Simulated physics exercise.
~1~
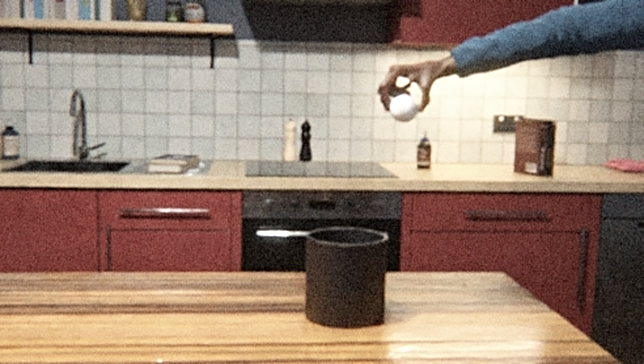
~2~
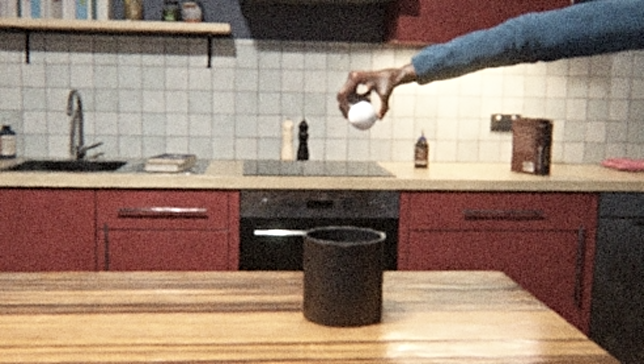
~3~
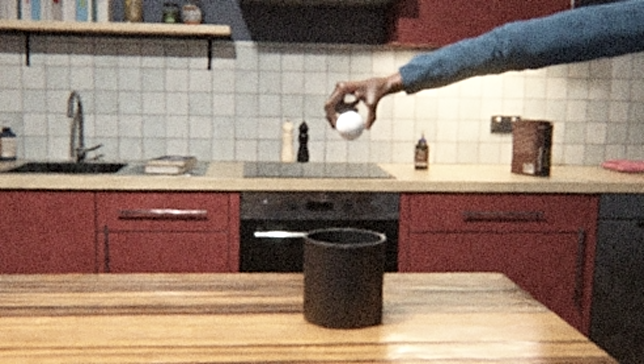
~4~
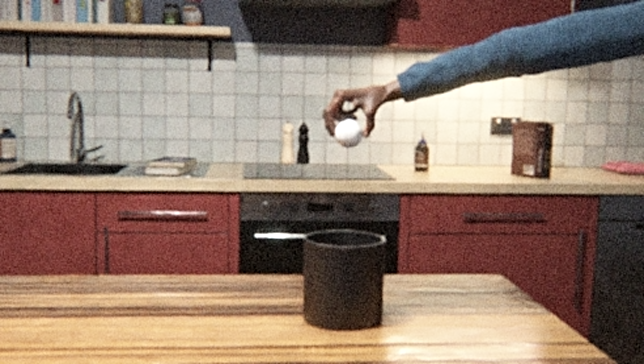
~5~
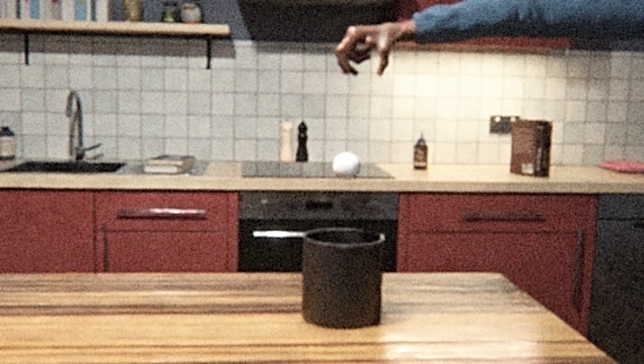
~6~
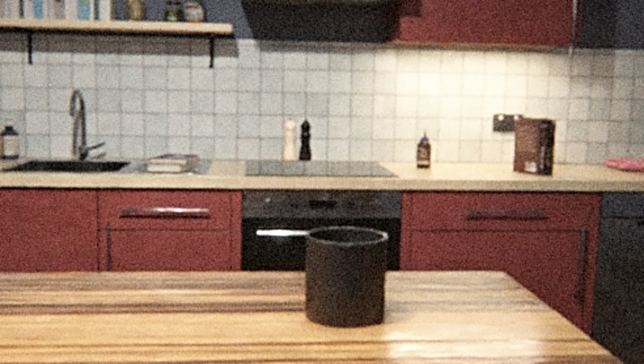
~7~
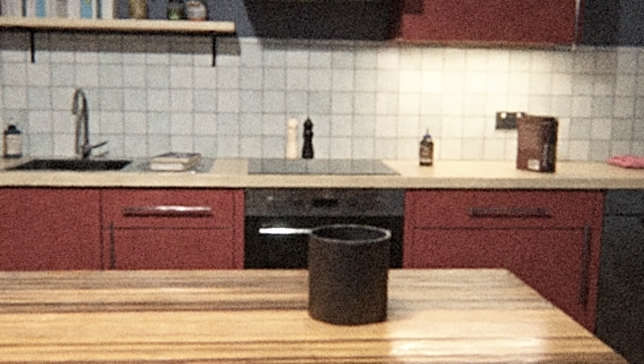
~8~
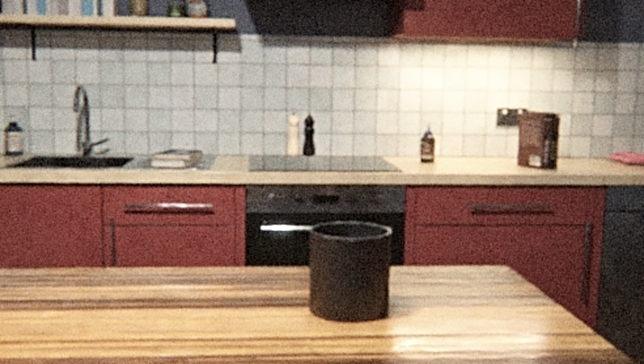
A white onion hangs from the fingertips of a hand reaching in from the right, its arm in a blue sleeve, in a kitchen seen from across a striped wooden table by a slightly swaying camera. A black open container stands on the table, with red cabinets, an oven, a sink and pale tiles behind. The hand carries the onion left and a little down, then holds it nearly still above the container. The fingers open, the onion drops straight down, and the hand draws back out of view. The onion lands inside the container, hidden from sight, while the container stays in place.
